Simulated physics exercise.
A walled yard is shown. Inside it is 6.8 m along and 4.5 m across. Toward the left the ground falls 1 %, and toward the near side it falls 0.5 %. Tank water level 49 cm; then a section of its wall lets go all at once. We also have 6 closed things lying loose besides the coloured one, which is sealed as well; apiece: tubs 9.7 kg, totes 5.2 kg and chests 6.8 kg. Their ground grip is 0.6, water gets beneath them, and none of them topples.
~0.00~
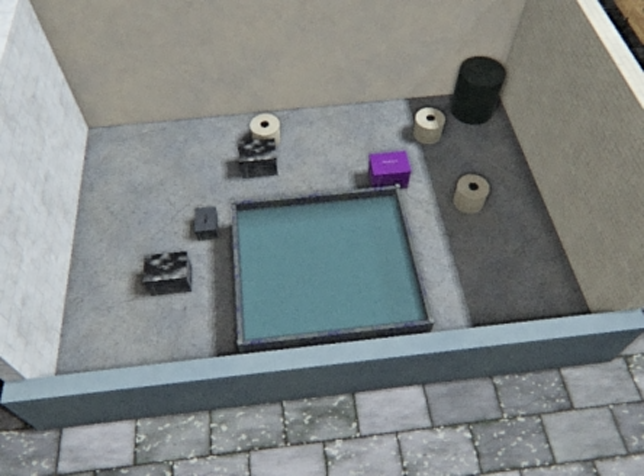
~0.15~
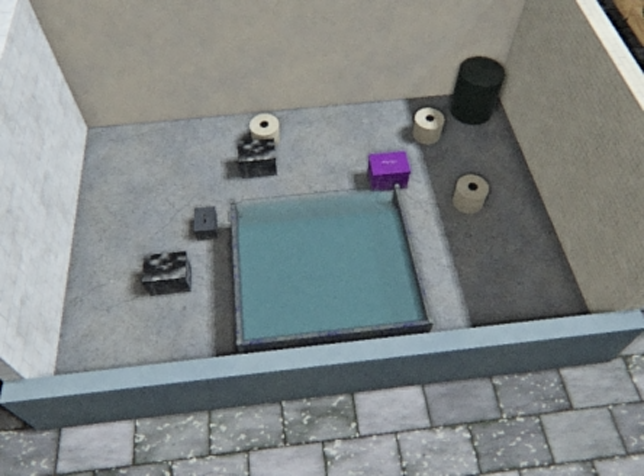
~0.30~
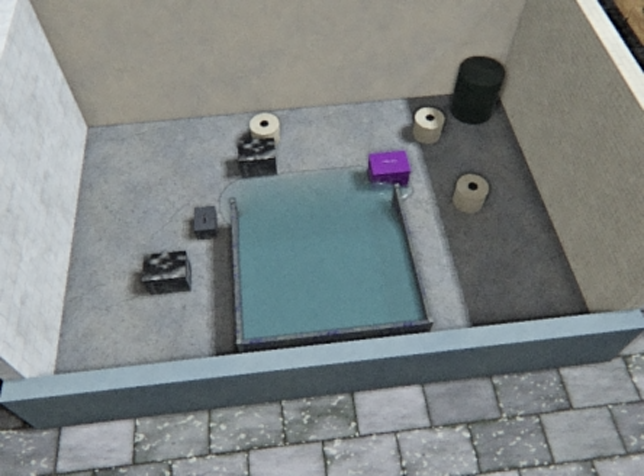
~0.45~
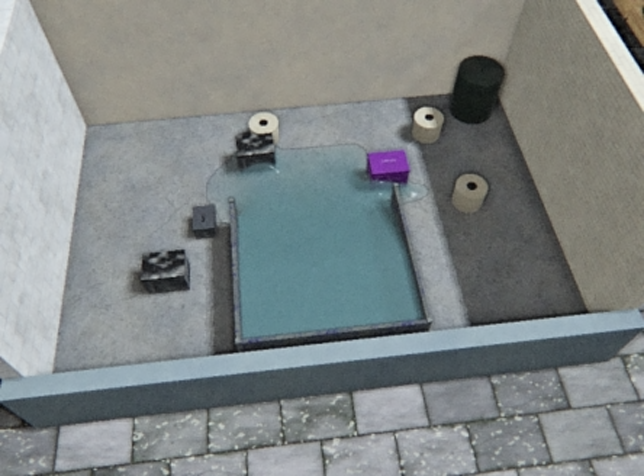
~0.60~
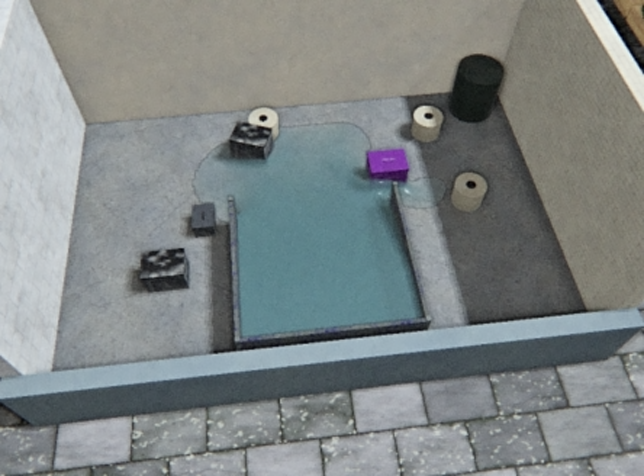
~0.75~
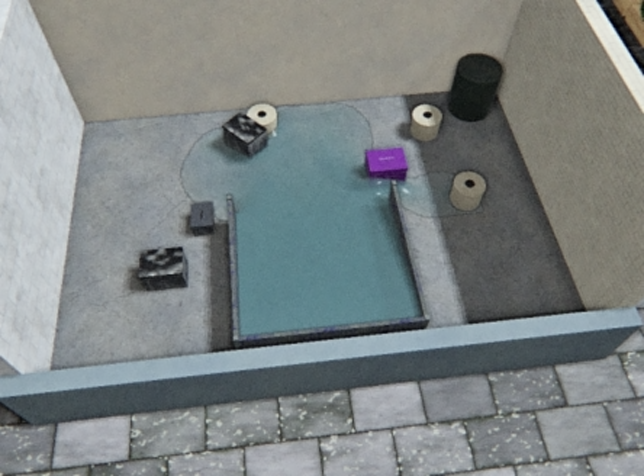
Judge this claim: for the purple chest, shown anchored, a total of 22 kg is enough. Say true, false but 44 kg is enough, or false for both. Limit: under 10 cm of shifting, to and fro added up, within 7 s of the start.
Watching this, I'd bet no version stays within bounds.
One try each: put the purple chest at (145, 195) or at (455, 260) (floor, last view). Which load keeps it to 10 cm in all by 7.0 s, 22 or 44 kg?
Well, just the big one for the first, the little one does for the second.
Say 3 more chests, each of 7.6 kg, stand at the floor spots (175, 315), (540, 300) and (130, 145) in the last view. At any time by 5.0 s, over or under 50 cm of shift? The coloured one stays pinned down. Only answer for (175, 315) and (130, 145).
Result, in order - below threshold; above threshold.
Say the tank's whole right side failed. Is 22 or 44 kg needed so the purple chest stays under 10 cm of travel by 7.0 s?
Result: Heavier option only.
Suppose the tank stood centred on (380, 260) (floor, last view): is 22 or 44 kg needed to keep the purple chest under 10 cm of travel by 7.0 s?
Then the answer is that no option works.
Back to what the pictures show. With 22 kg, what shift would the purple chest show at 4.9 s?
About 200 cm.
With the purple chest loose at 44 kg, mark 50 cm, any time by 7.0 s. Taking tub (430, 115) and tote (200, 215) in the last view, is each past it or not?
The first is over the limit and the second is within the limit.
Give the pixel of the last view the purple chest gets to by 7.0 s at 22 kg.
Estimated position: Close to (539, 274).
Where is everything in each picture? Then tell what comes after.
In the first picture, the purple chest at (390, 163) rests on the ground; water covers 4.5 m2; 0 of 7 have shifted.
In the second picture, the purple chest at (390, 163), on the bottom; water covers 5.5 m2; 0 of 7 have shifted.
In the third picture, the purple chest at (390, 162), on the bottom; 6.4 m2 under water; 0 of 7 have shifted.
In the fourth picture, the purple chest at (389, 162), on the bottom; 7.5 m2 under water; 1 of 7 have shifted.
In the fifth picture, the purple chest at (388, 160), on the bottom; 8.9 m2 under water; 2 of 7 have shifted.
In the sixth picture, the purple chest at (387, 159) rests on the ground; water covers 10.3 m2; 2 of 7 have shifted.
After 1.4 s the purple chest would be 83 cm from its start with 22 kg and 20 cm from its start with 44 kg; 9 cm of water round it then.
After 3.1 s the purple chest would be 127 cm from its start with 22 kg and 40 cm from its start with 44 kg; 6 cm of water round it then.
After 4.9 s the purple chest would be 220 cm from its start with 22 kg and 40 cm from its start with 44 kg; 7 cm of water round it then.
After 7.0 s the purple chest would be 263 cm from its start with 22 kg and 40 cm from its start with 44 kg; 6 cm of water round it then.
